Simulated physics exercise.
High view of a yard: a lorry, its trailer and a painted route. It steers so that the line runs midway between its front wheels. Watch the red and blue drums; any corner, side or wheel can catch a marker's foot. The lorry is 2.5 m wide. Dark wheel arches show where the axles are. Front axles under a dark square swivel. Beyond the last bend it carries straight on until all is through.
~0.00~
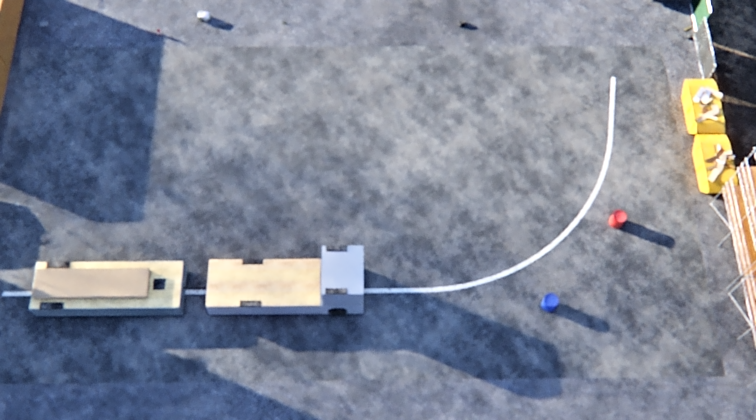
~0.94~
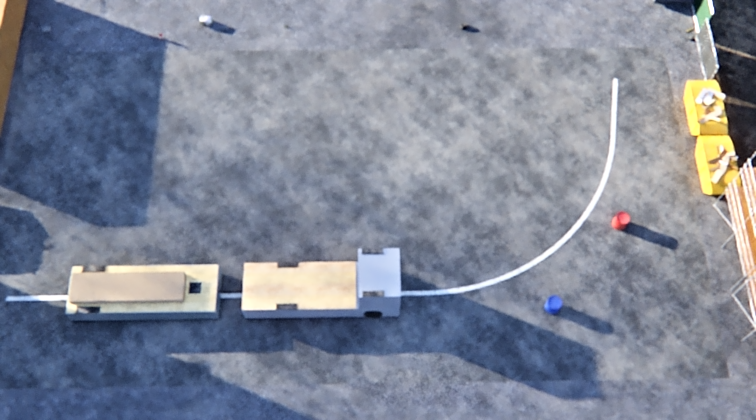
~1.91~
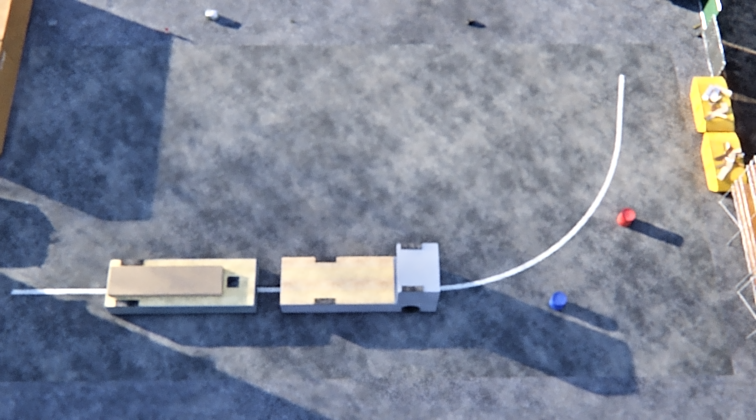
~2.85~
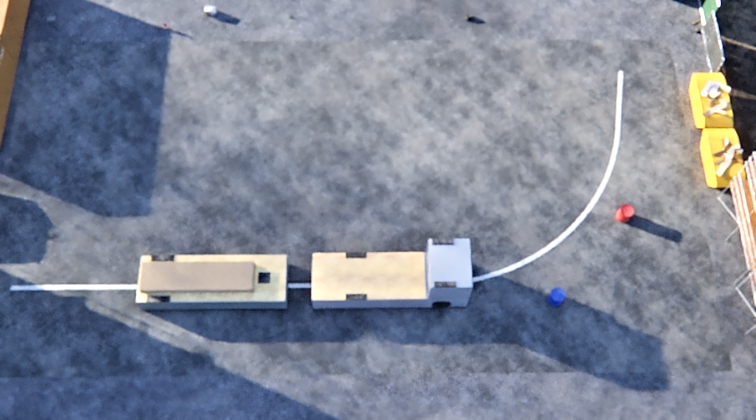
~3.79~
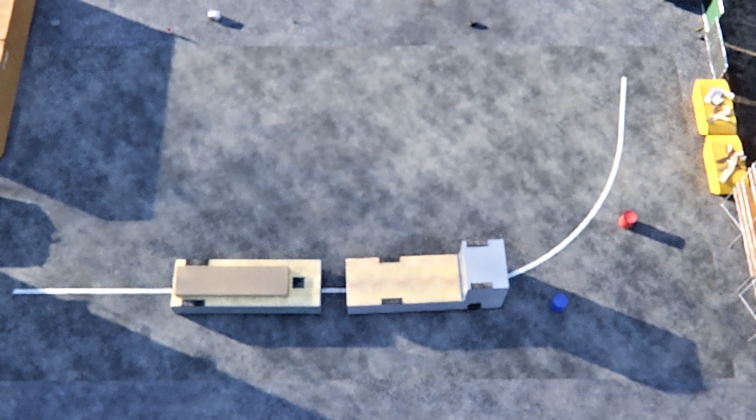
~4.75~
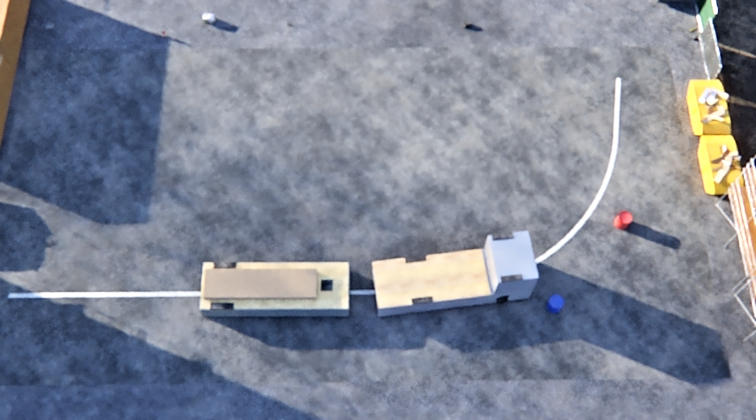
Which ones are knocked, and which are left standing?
The red one gets knocked; the blue one is missed.
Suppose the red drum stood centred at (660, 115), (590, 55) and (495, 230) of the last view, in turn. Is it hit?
First clear, second struck, third hit.
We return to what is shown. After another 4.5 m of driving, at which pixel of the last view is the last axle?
Around (310, 285).
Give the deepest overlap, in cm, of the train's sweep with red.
Red 30.
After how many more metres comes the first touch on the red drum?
After some 6.0 m.
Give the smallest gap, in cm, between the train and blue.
To spare: Blue 60.
Then, 5.3 s in, the last axle is at (242, 285) of the last picture, on the line; blue has been passed with 55 cm to spare.
Then, 8.3 s in, the last axle is at (338, 283) of the last picture, 5 cm off the line; the lorry has hit red.
Then, 12.2 s in, the last axle is at (456, 261) of the last picture, 110 cm off the line.
Then, 16.0 s in, the last axle is at (543, 206) of the last picture, 190 cm off the line.
Then, 23.5 s in, the last axle is at (616, 34) of the last picture, 50 cm off the line; 1 of 2 struck in all.
